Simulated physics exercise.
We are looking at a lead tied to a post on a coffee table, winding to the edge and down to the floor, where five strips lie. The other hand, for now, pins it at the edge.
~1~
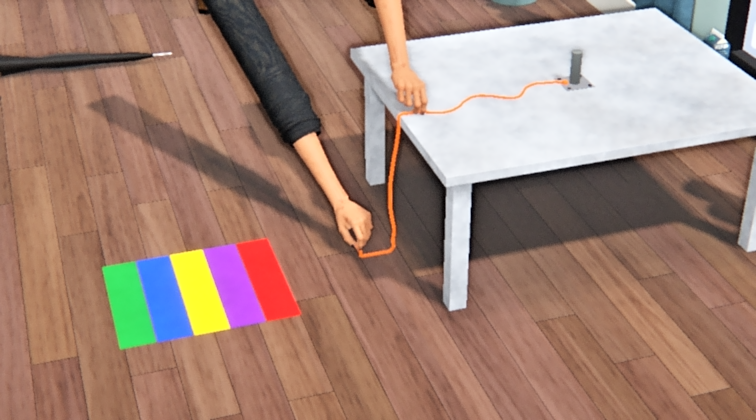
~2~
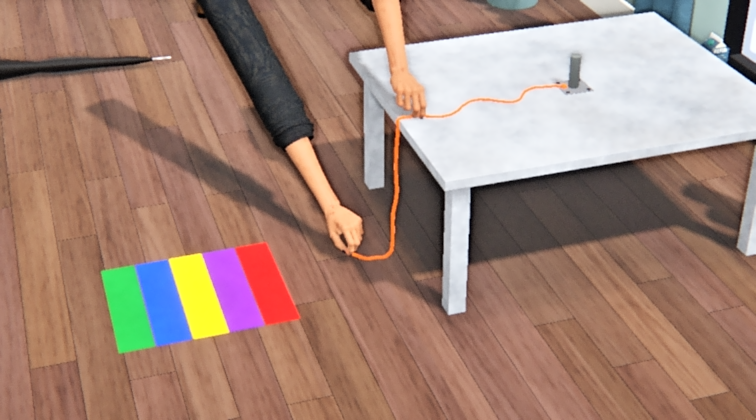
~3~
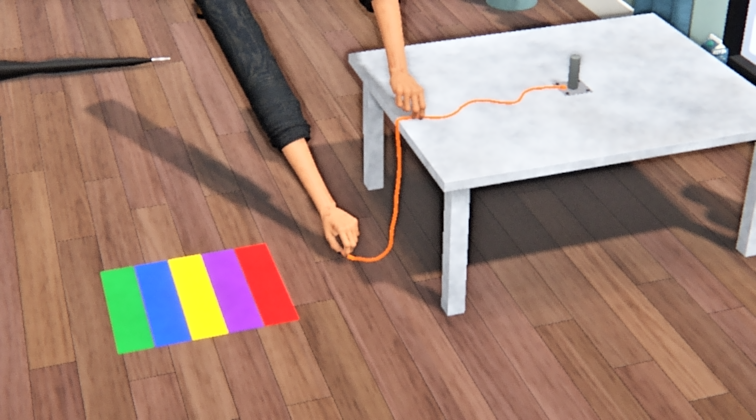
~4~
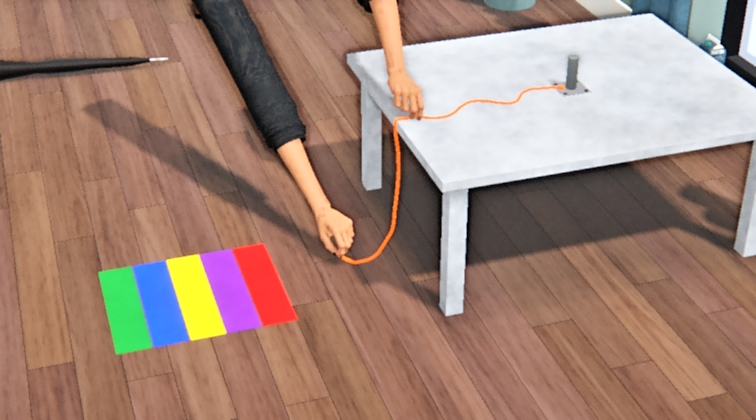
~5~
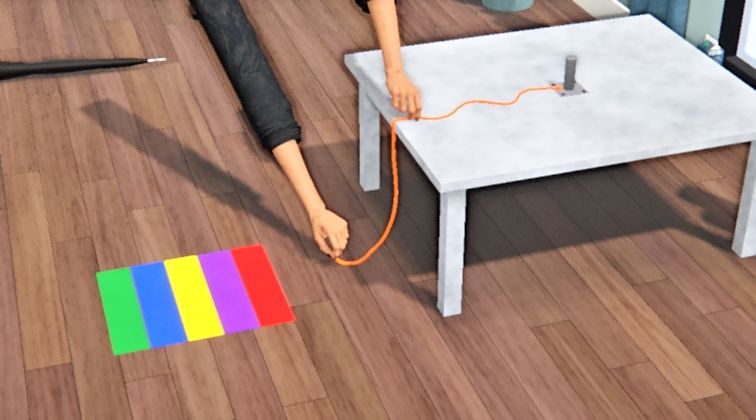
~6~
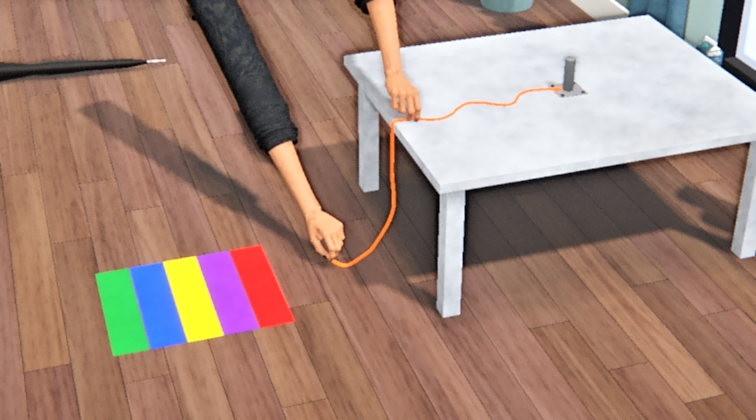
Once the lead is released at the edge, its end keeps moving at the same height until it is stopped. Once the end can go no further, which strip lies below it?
The purple strip lies below it.
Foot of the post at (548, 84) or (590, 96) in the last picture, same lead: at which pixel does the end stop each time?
Try 1 gives (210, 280) and try 2 gives (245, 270).
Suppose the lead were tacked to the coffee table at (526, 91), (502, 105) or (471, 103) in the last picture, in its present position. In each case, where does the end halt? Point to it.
Estimated pixels in sequence: (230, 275), (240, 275) and (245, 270).
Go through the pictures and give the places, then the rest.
The first frame shows end (357, 246); red (278, 303); purple (243, 309); yellow (207, 316); blue (171, 323); green (135, 330).
The second frame shows end (348, 252); lead through (538, 87) (494, 101) (450, 115) (398, 133) (397, 192) (392, 244).
The third frame shows end (344, 253).
The fourth frame shows end (338, 254); lead through (536, 89) (491, 102) (448, 116) (396, 135) (397, 192) (384, 244).
The fifth frame shows end (333, 256).
The sixth frame shows end (329, 257); lead through (533, 90) (488, 104) (445, 118) (392, 136) (394, 194) (375, 244).
A little later, end near (275, 267); over red.
Next, end near (243, 273); over red.
When it is tight, end near (224, 276); over purple. The end stops over the purple strip.
